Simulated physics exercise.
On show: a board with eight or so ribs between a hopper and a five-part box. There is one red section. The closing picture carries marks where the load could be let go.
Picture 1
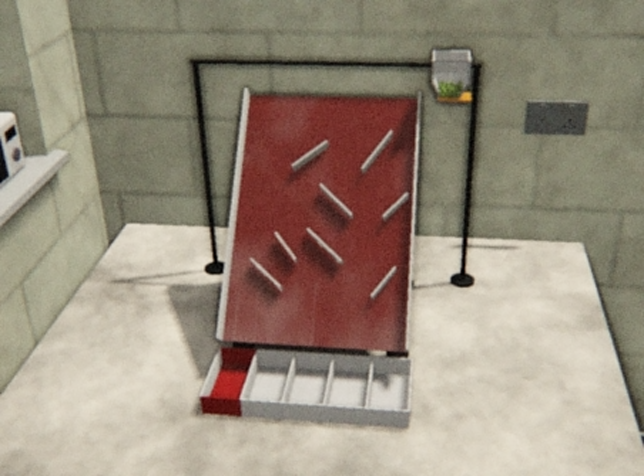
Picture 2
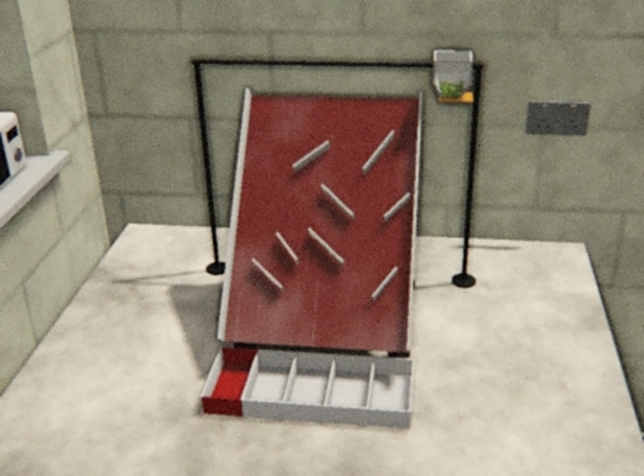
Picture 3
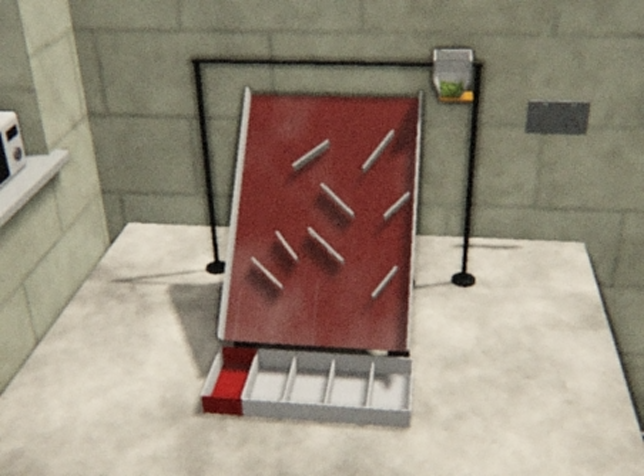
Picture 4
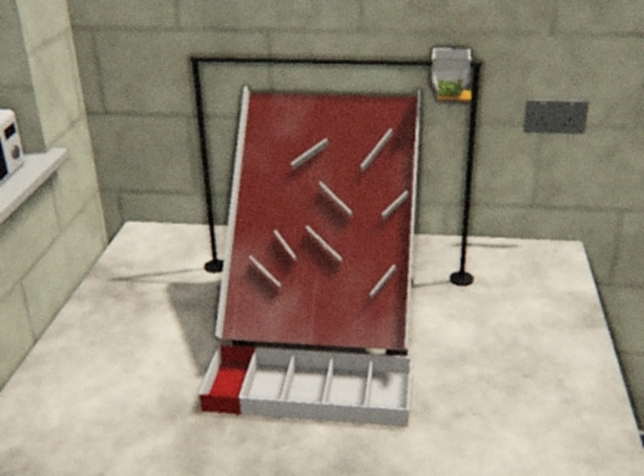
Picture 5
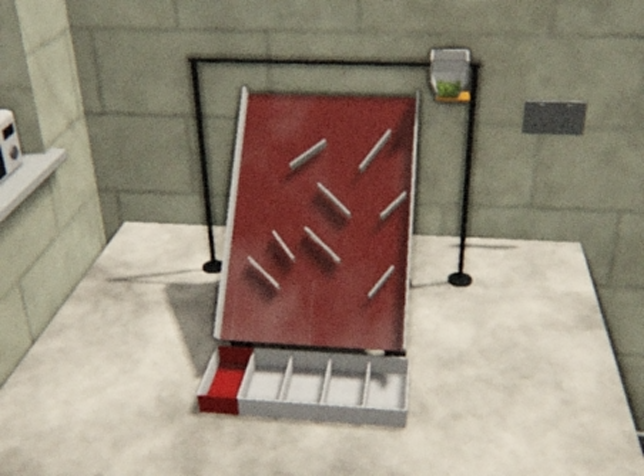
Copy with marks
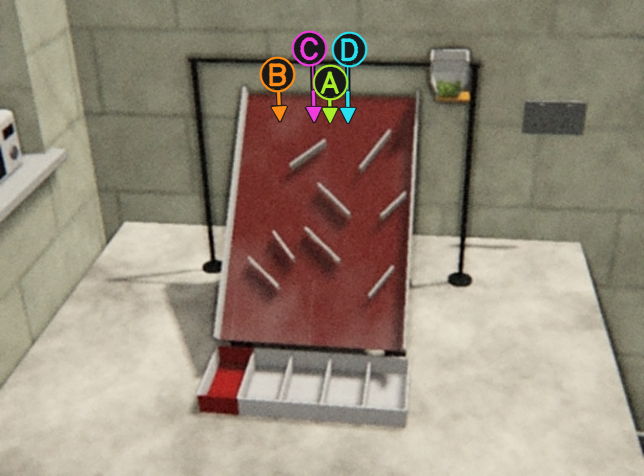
At first, a tilted red board with several slanted ribs stands on a pale table, a small hopper of green contents above its upper right corner and a five-part box with a red left section below. The view shifts very slightly, but nothing in the scene visibly moves.
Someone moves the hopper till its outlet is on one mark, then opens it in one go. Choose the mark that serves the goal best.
Mark C.
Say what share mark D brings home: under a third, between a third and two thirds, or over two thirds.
Mark D gives under a third.
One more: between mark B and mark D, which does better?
B it is.
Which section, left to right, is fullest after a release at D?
The fourth.
On the marked copy, mark A meets the board at (330, 117); mark B meets the board at (279, 115); mark C meets the board at (314, 116); mark D meets the board at (347, 117).
If A is chosen, about a third in the red section, about half in other sections, a small part outside the box.
If B is chosen, about a quarter in the red section, about two thirds in other sections, a small part outside the box.
If C is chosen, about half in the red section, about a quarter in other sections, a small part outside the box.
If D is chosen, a small part in the red section, nearly all in other sections.
